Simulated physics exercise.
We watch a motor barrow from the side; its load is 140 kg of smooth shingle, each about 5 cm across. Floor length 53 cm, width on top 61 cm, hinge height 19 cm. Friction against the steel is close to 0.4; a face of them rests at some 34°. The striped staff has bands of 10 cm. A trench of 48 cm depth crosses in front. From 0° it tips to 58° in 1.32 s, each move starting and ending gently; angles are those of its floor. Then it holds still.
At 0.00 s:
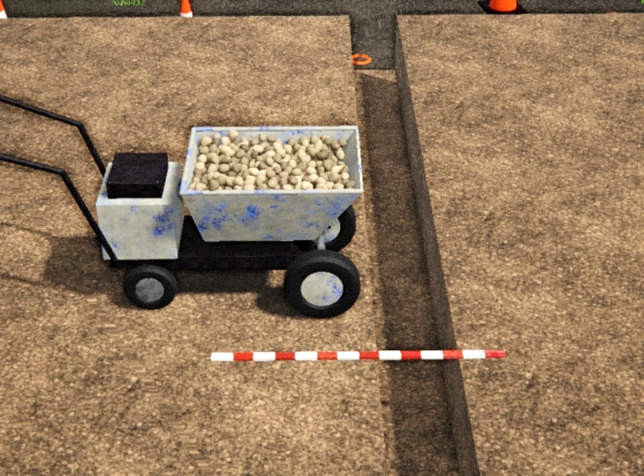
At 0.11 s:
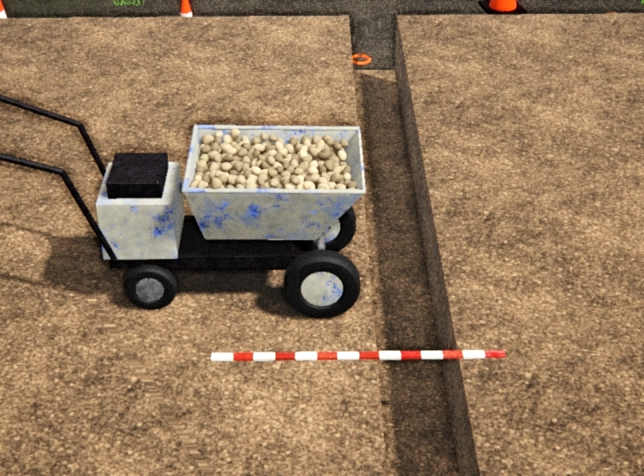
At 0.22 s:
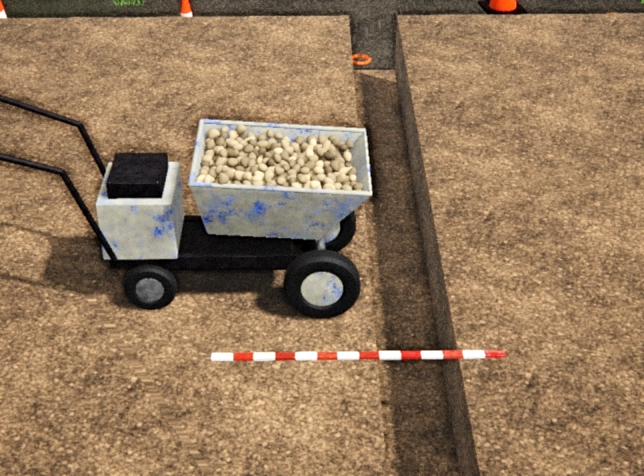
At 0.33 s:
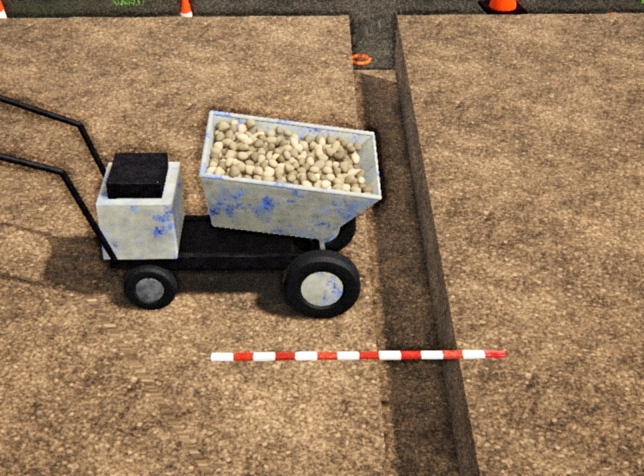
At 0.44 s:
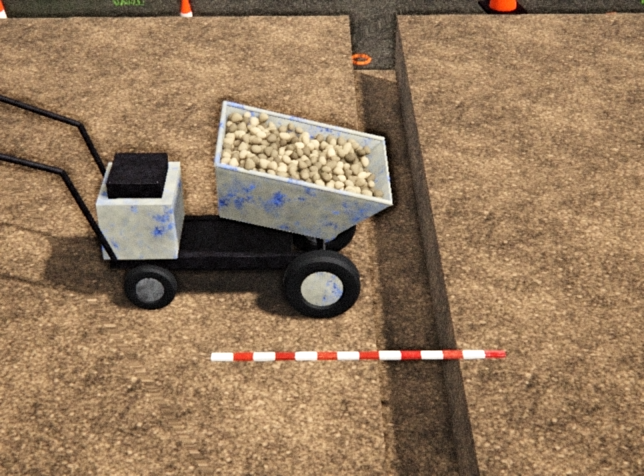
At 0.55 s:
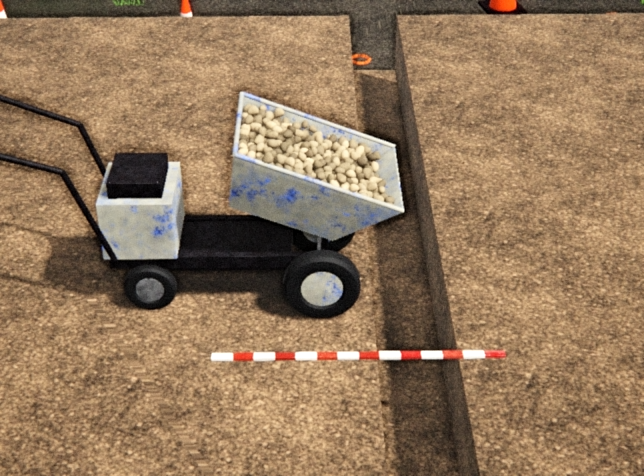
A motor barrow with a pale, blue-flecked skip full of smooth, cream-coloured stones stands on brown, gritty ground, seen from the side and slightly above. A red-and-white striped staff lies in front of it, a narrow trench runs along its right, and orange cones stand behind. The skip tilts steadily rightward, its left end rising as the stones shift slightly inside, while the wheels and camera stay still.
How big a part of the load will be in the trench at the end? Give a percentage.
Close to 25 in a hundred.
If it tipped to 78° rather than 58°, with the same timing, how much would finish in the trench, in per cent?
In that case some 25 per cent.
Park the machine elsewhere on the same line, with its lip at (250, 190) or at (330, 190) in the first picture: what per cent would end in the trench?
About 55 and 50 per cent.
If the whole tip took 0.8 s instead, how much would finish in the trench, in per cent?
It would be near 20 per cent.
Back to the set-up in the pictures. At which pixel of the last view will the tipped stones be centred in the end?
Around (475, 277).
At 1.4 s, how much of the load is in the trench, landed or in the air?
Some 5 per cent.
After 1.0 s the floor is at 49°; 100 % in the skip; the foremost stones are at (427, 222).
After 1.4 s the floor is at 58°; 78 % in the skip, 3 % in the trench, 20 % past the trench; the foremost stones are at (507, 274).
After 1.8 s the floor is at 58°; 51 % in the skip, 2 % in the trench, 46 % past the trench; the foremost stones are at (594, 285).
After 3.7 s the floor is at 58°; 24 % in the skip, 25 % in the trench, 51 % past the trench; the foremost stones are past the picture's edge.
